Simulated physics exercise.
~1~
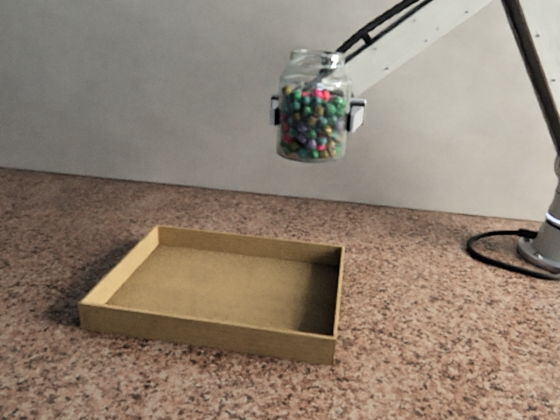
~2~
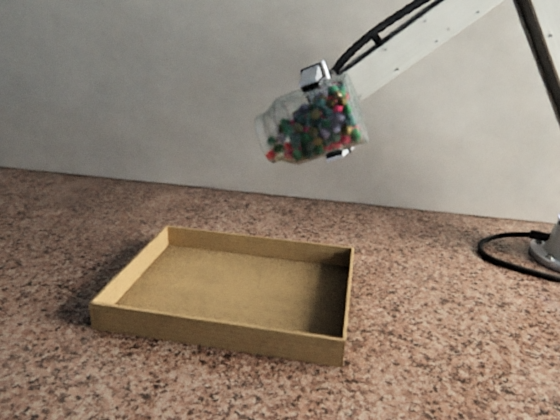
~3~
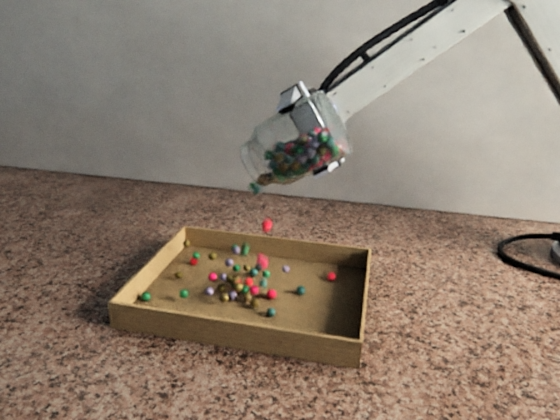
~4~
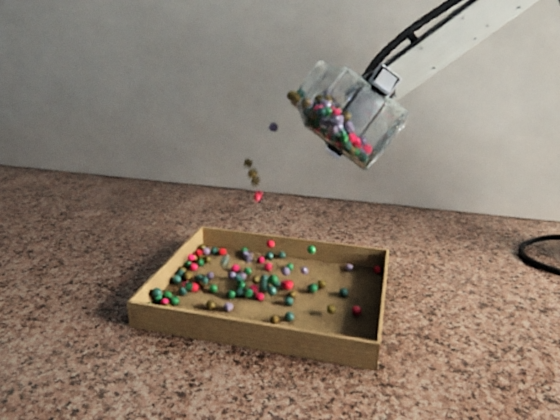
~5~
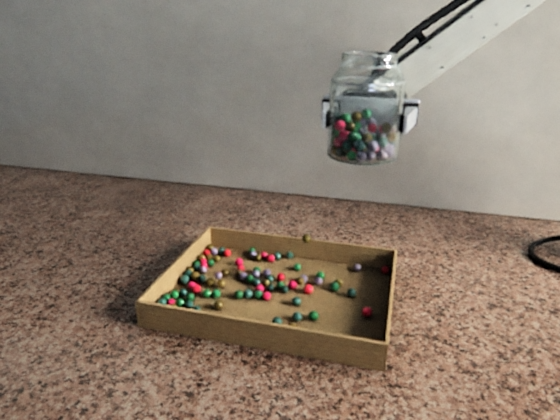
On a speckled pinkish-brown tabletop against a plain pale wall, a robot arm holds a clear jar of small colourful balls upright, above and to the right of an empty, shallow tan tray. The arm tips the jar over to the left, and the balls slide towards its mouth. With the mouth pointing downward, red, green and dark balls drop and scatter across the tray. The jar then tilts back while a few last balls are still falling. Finally it stands upright again, partly full, with many balls spread over the tray floor.
